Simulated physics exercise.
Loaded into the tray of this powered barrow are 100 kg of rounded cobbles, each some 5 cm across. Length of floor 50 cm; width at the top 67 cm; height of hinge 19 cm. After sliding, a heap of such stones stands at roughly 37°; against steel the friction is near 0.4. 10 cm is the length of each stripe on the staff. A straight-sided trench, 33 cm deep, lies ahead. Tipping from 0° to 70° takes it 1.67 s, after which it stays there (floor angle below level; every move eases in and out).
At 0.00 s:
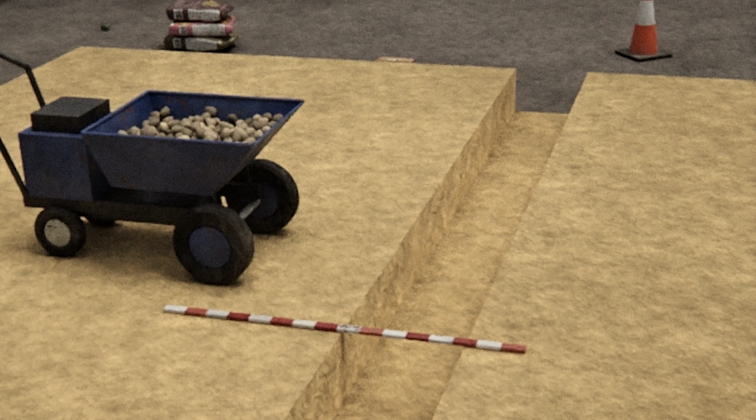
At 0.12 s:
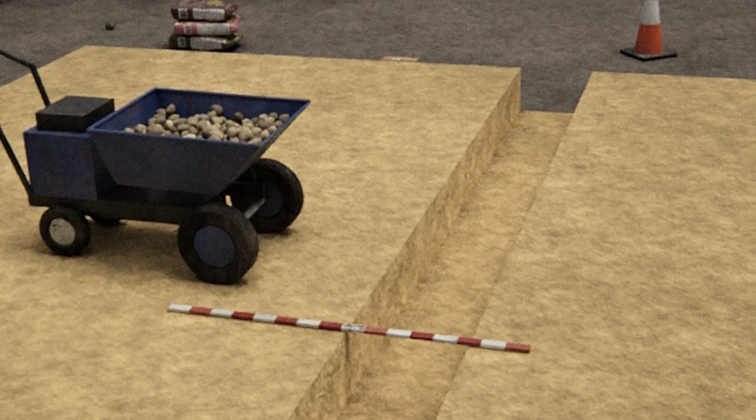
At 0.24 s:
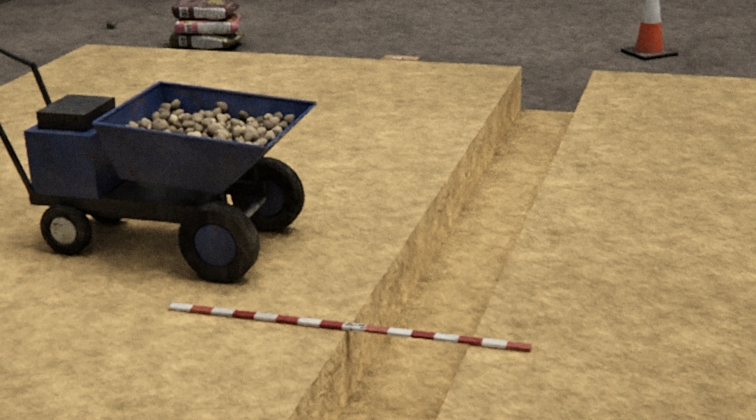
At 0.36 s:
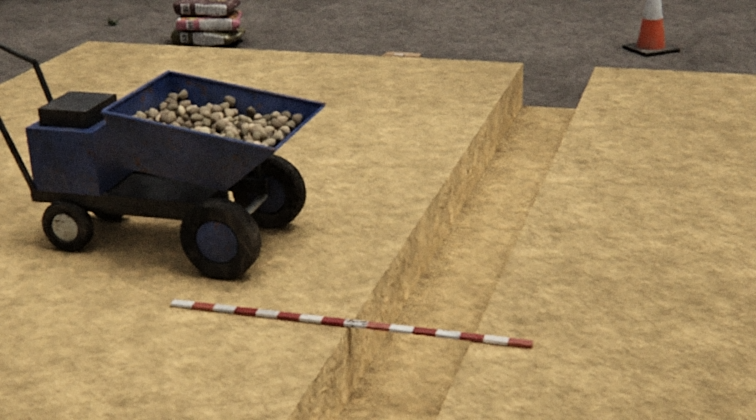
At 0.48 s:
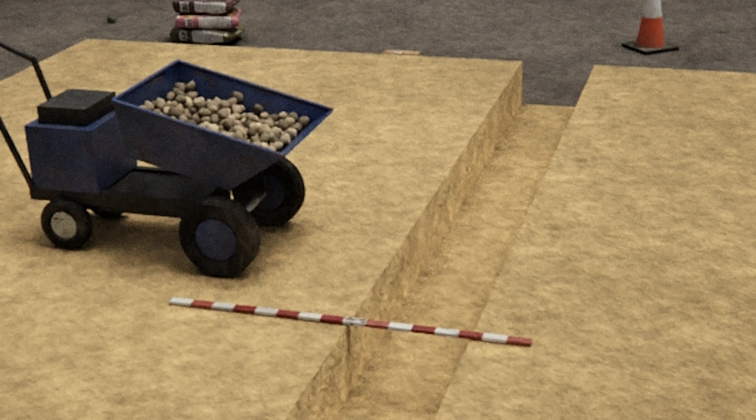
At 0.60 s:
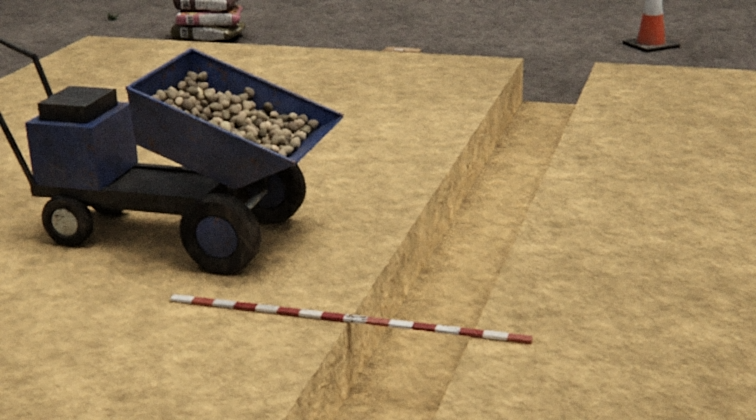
The blue tray of a small wheeled barrow, heaped with rounded stones, tilted slowly and then more steeply, its back end rising as its front lip dipped toward the right, beside a straight trench.
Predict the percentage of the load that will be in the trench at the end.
Predicted: Roughly 75 %.
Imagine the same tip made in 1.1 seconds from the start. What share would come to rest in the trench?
Around 75 per cent would end in the trench.
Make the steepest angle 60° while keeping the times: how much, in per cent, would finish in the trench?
Expect roughly 65 per cent.
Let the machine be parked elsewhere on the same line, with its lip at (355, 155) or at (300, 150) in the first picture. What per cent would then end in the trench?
Estimates: 80 % then 100 %.
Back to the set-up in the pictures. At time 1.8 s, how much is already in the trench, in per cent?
Around 35 per cent of it, at that instant.
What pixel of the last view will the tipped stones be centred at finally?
Near (426, 316).
After 1.2 s the floor is at 59°; 100 % in the tray; the foremost stones are at (339, 209).
After 1.8 s the floor is at 70°; 48 % in the tray, 18 % short of the trench, 35 % in the trench; the foremost stones are at (475, 323).
After 2.1 s the floor is at 70°; 18 % in the tray, 21 % short of the trench, 61 % in the trench; the foremost stones are at (490, 330).
After 4.1 s the floor is at 70°; 0 % in the tray, 25 % short of the trench, 75 % in the trench; the foremost stones are at (480, 360).
